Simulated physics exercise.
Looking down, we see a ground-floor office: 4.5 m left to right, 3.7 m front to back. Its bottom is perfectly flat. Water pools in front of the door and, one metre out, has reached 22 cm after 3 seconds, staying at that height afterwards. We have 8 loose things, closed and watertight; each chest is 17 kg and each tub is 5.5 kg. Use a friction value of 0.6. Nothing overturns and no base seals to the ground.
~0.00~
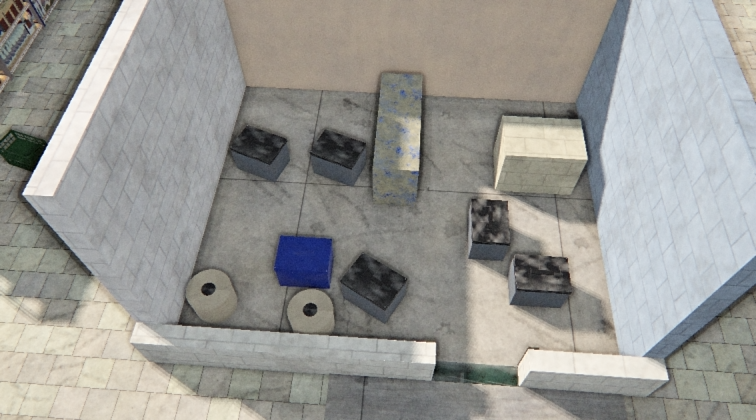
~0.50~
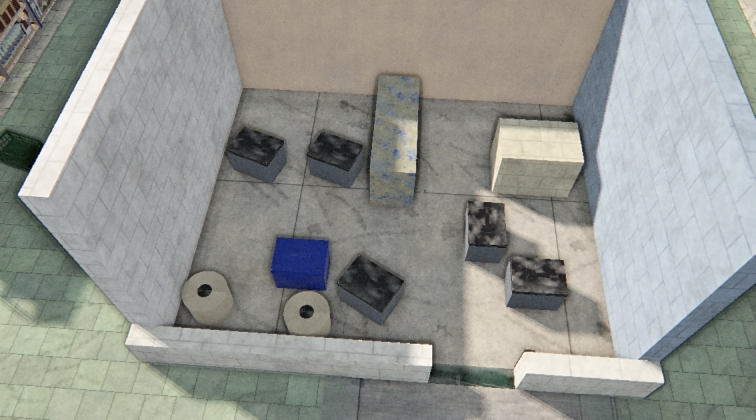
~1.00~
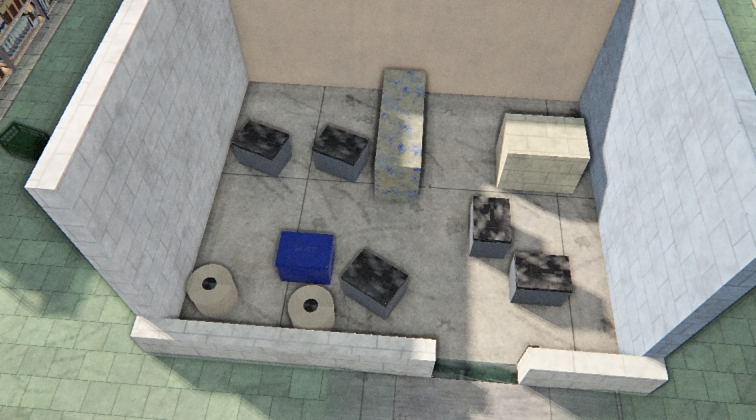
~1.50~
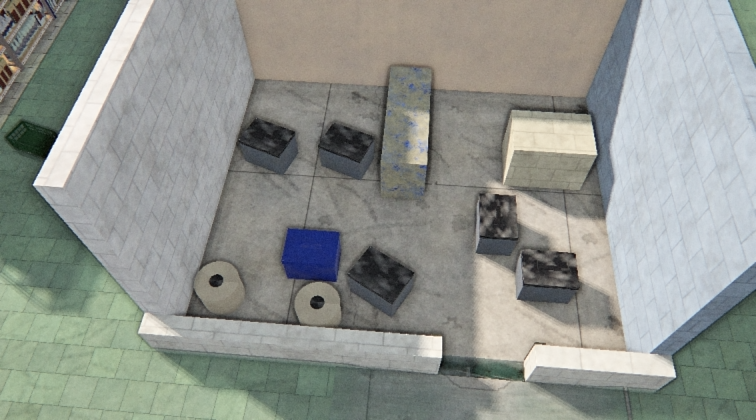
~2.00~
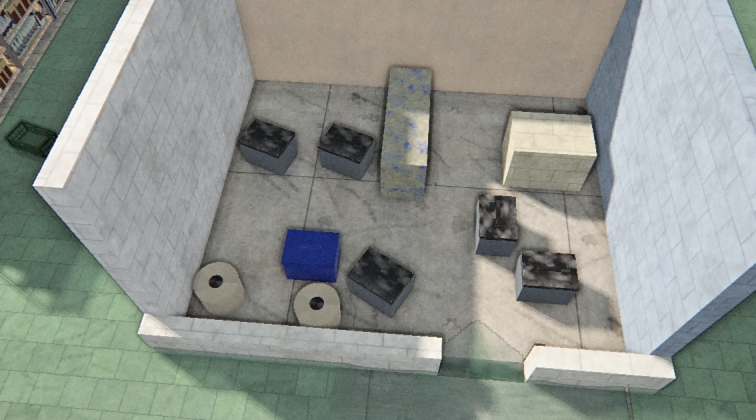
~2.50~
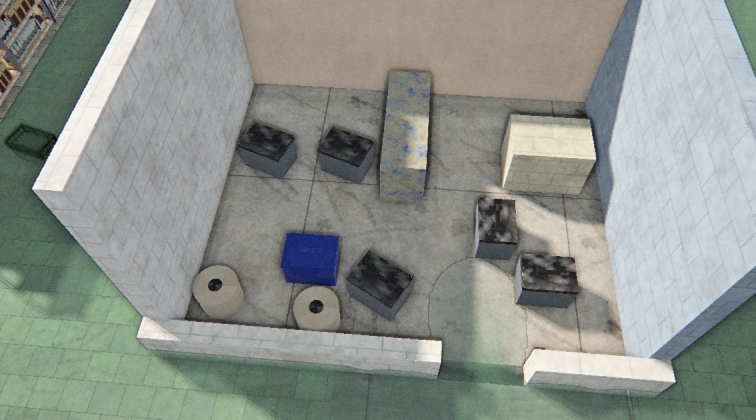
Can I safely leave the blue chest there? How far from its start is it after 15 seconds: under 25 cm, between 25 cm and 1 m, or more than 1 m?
It will likely barely go anywhere.
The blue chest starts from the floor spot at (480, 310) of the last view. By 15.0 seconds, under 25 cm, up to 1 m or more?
It ends far away.
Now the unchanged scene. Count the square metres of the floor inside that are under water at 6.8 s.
My estimate is roughly 13 m2.
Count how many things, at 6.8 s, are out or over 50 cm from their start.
I make it 2.
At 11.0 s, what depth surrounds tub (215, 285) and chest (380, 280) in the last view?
5 and 4 cm.
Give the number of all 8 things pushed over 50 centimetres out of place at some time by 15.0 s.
It works out to 4.
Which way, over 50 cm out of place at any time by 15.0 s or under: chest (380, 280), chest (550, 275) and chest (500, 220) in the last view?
Within, beyond, beyond.
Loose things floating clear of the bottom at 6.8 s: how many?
Count: 1.
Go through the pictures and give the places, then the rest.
In the first picture, the blue chest at (303, 253), on the bottom; water covers 0.0 m2; 0 of 8 have shifted.
In the second picture, the blue chest at (300, 255), on the bottom; 0.0 m2 under water; 0 of 8 have shifted.
In the third picture, the blue chest at (304, 249), on the bottom; 0.0 m2 under water; 0 of 8 have shifted.
In the fourth picture, the blue chest at (311, 246), on the bottom; water covers 0.0 m2; 0 of 8 have shifted.
In the fifth picture, the blue chest at (311, 247) rests on the ground; 0.2 m2 under water; 0 of 8 have shifted.
In the sixth picture, the blue chest at (310, 251), on the bottom; water covers 0.9 m2; 0 of 8 have shifted.
After 3.5 s the blue chest is near (310, 251), 0.0 m from its start, aground; 0 afloat.
After 6.8 s the blue chest is near (310, 251), 0.0 m from its start, aground; 1 afloat.
After 11.0 s the blue chest is near (310, 251), 0.0 m from its start, aground; 4 afloat.
After 15.0 s the blue chest is near (310, 251), 0.0 m from its start, afloat; 7 afloat.
